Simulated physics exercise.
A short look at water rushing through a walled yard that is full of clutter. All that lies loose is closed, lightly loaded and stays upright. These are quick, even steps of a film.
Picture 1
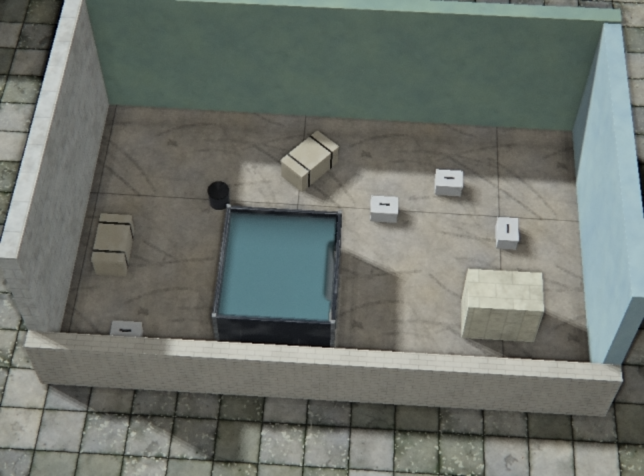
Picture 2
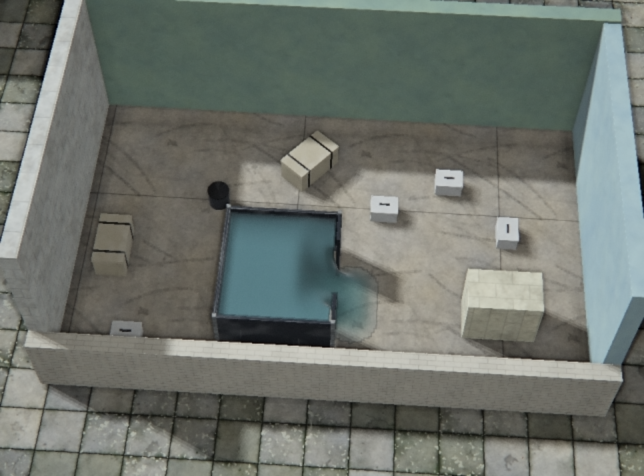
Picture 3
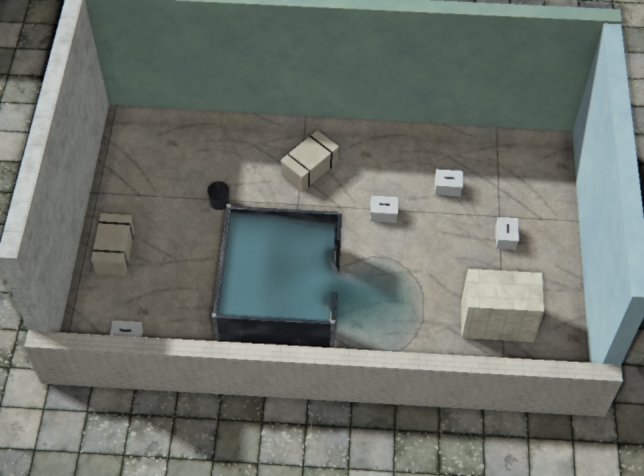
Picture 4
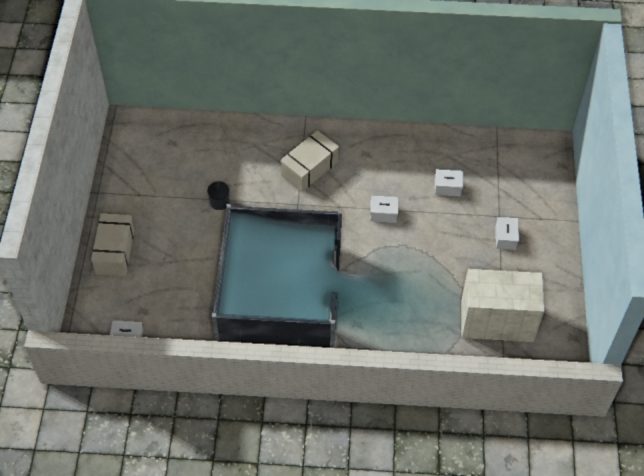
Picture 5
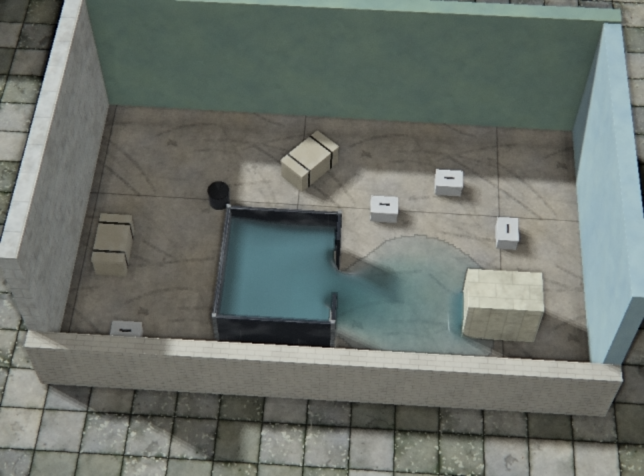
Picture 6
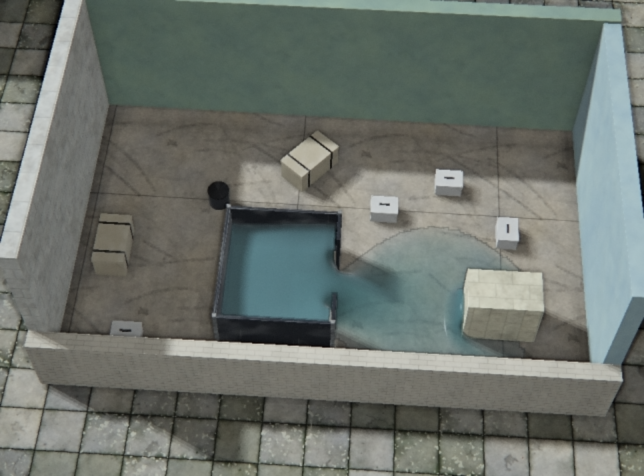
In a walled yard seen from above at a steady angle, a stone-tiled floor is ringed by pale, green and light-blue walls. A dark-edged tank of teal water sits left of centre, with a small black pail, tan strapped boxes, little white boxes and a large cream block around it. Water pours from the tank's right side, fans across the floor and laps round the block, while the objects stay still.
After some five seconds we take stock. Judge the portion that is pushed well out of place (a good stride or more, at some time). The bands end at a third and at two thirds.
That comes to not even a third.
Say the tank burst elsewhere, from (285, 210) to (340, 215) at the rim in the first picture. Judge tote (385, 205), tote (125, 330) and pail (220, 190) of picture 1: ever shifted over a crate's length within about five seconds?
One after the other: Moved that far, less than that, no.
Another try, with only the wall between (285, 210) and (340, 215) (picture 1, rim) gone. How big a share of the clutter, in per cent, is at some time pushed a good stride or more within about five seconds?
Near 30 in a hundred.
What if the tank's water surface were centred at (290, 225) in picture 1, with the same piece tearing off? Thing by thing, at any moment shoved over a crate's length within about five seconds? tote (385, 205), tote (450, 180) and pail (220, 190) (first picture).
As listed: Under that, never so far, not that far.
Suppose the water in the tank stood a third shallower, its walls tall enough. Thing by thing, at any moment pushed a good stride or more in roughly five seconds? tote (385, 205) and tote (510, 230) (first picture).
One after the other: Not that far, yes.
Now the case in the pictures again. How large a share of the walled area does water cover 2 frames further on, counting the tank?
Close to 30 %.
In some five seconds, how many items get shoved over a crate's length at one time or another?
It comes to 1.
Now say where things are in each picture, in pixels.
In the first picture, a tote at (508, 229) rests on the ground; a pail at (218, 190) rests on the ground; 0 of 7 have shifted.
In the second picture, a tote at (508, 229) rests on the ground; a pail at (218, 190) rests on the ground; 0 of 7 have shifted.
In the third picture, a tote at (508, 229) rests on the ground; a pail at (218, 190) rests on the ground; 0 of 7 have shifted.
In the fourth picture, a tote at (508, 229), on the bottom; a pail at (218, 190) rests on the ground; 0 of 7 have shifted.
In the fifth picture, a tote at (508, 229) rests on the ground; a pail at (218, 190) rests on the ground; 0 of 7 have shifted.
In the sixth picture, a tote at (508, 229), on the bottom; a pail at (218, 190), on the bottom; 0 of 7 have shifted.
A moment on, 0 of 7 are well off their spots; 0 afloat.
Next, 1 of 7 are well off their spots; 1 afloat.
Later, 1 of 7 are well off their spots; 0 afloat.
In the end, 1 of 7 are well off their spots, and 1 have been at some point; 0 afloat.
